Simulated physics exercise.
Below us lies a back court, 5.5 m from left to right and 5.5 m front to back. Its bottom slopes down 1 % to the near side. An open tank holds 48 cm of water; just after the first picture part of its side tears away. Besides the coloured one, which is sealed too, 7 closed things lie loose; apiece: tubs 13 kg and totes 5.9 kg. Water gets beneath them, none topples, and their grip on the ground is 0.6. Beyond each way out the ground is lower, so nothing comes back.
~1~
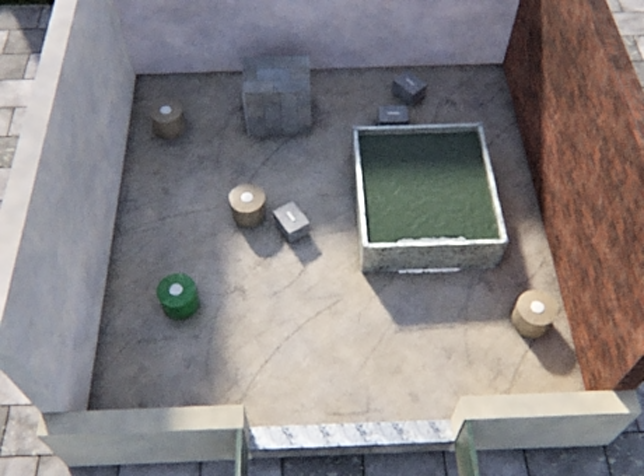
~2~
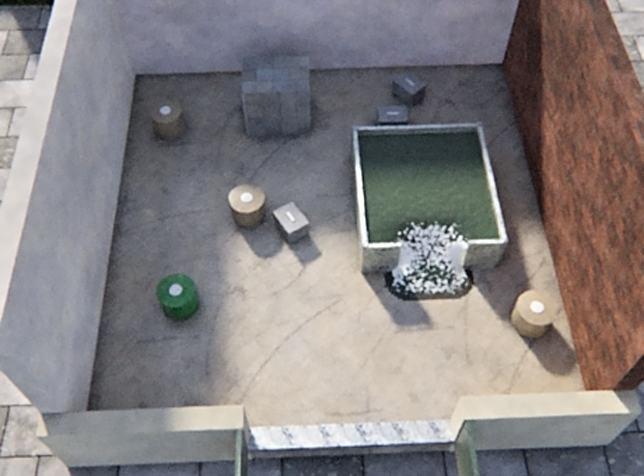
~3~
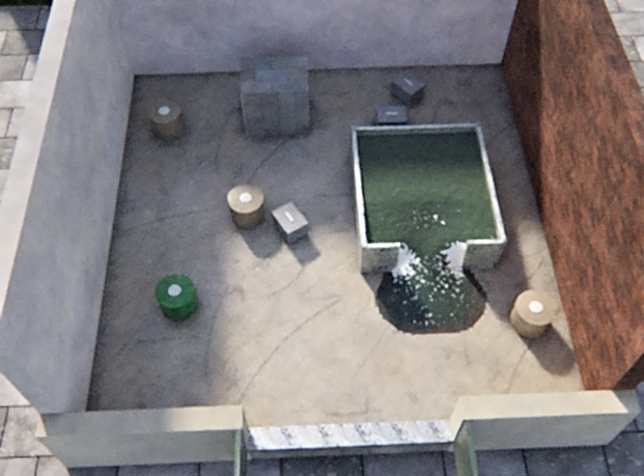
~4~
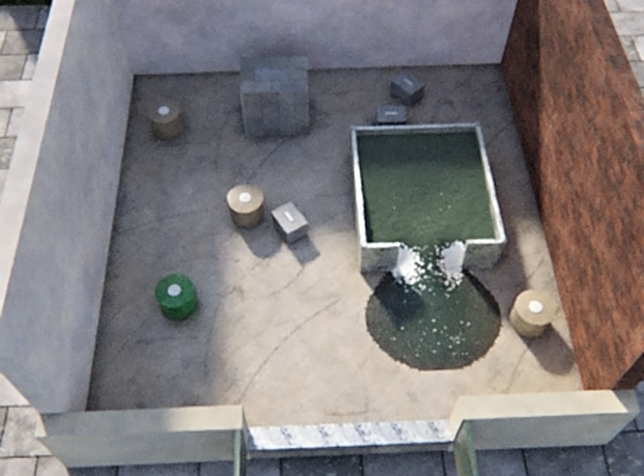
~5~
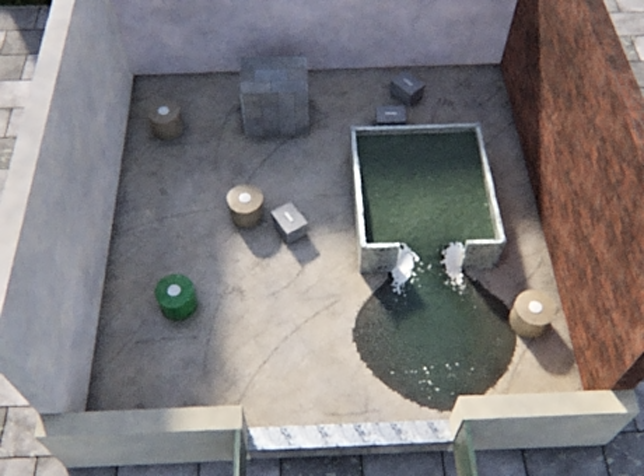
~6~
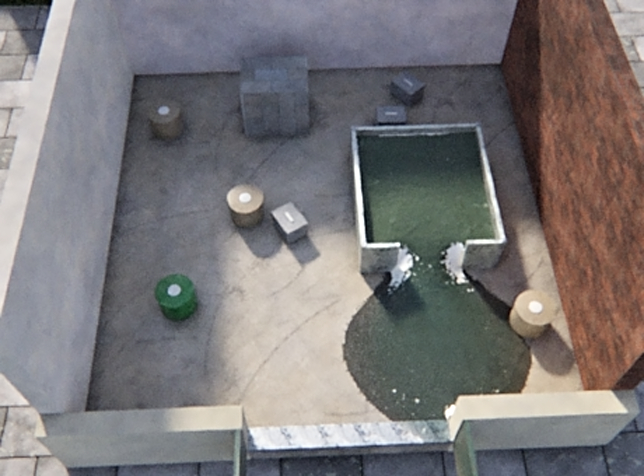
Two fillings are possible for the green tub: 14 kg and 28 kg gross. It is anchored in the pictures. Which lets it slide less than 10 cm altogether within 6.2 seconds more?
For it, the smaller load will do.
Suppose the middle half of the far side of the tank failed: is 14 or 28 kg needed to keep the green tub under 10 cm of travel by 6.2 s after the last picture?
In that case the lower weight is enough.
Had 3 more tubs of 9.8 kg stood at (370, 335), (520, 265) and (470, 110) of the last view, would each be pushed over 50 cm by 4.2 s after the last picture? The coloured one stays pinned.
In turn: Over, over, less.
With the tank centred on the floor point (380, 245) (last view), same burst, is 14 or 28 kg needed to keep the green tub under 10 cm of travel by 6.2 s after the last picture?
In that case the smaller load will do.
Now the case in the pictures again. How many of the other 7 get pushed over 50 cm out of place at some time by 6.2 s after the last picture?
That makes 1.
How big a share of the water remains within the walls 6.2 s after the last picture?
About 58 per cent.
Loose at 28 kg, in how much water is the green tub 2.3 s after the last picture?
Roughly 0 cm.
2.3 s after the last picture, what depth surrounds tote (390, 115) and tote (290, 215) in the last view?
About 0 and 0 cm.
Then, 0.6 s after the last picture the green tub would be 0 cm from its start with 14 kg and 0 cm from its start with 28 kg; 0 cm of water round it then.
Then, 2.3 s after the last picture the green tub would be 0 cm from its start with 14 kg and 0 cm from its start with 28 kg; 0 cm of water round it then.
Then, 4.2 s after the last picture the green tub would be 0 cm from its start with 14 kg and 0 cm from its start with 28 kg; 0 cm of water round it then.
Then, 6.2 s after the last picture the green tub would be 0 cm from its start with 14 kg and 0 cm from its start with 28 kg; 0 cm of water round it then.
